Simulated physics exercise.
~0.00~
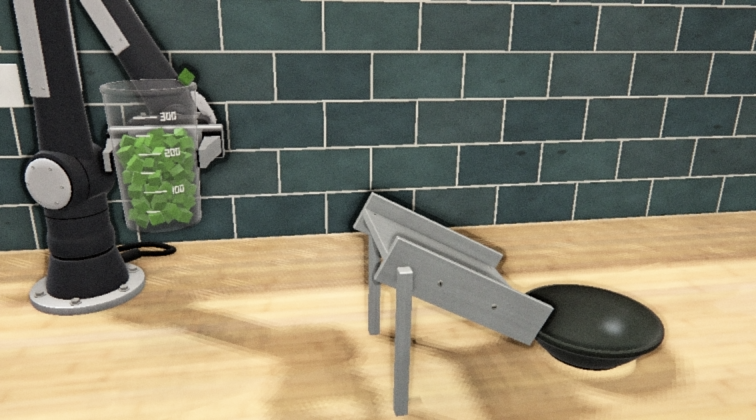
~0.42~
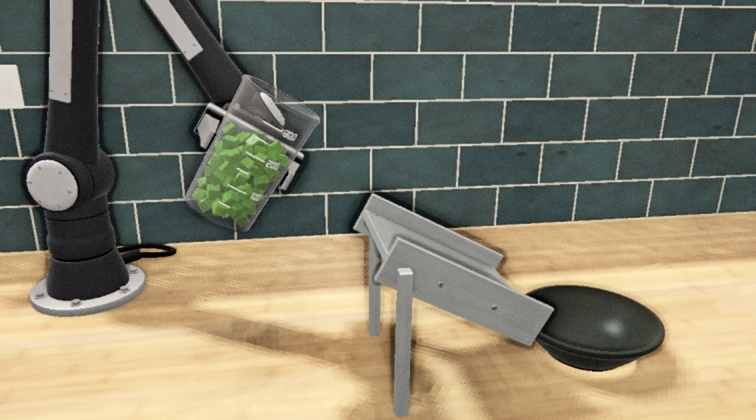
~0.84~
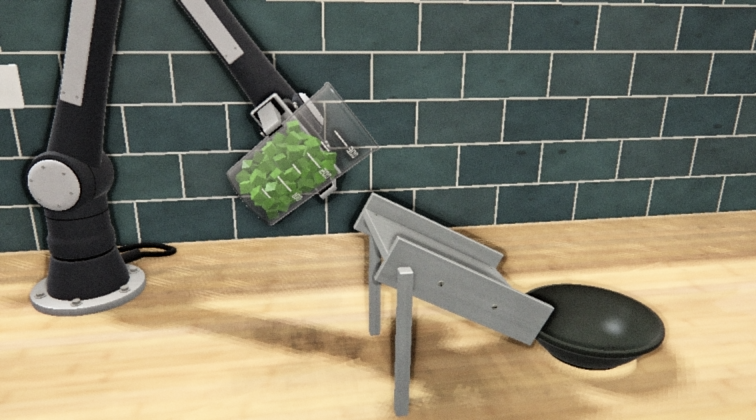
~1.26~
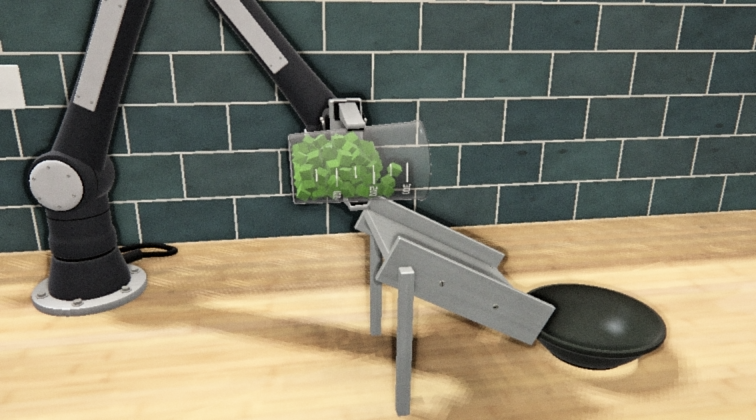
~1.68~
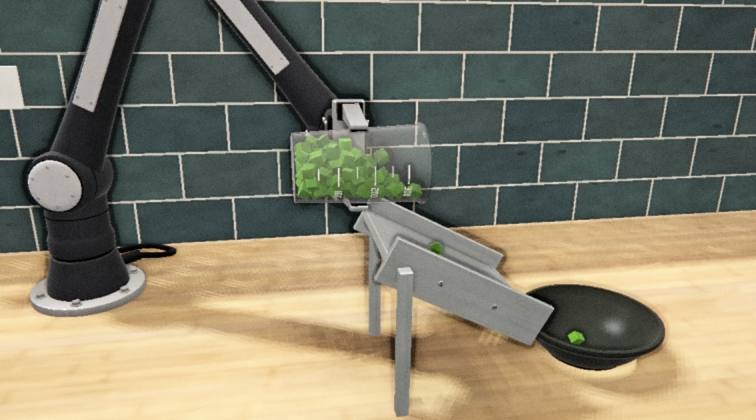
A clear beaker packed with bright green cubes hangs from the gripper of a dark robot arm at the left of a light wooden counter, seen from slightly above against teal brick tiles. A grey chute on legs slopes down to the right toward a black bowl. The arm carries the beaker rightward, tipping it steadily as it goes. It brings the beaker onto its side above the top of the chute, and the cubes slump toward the mouth. Finally one cube is on the chute and another is in the bowl, while nearly all remain in the beaker.
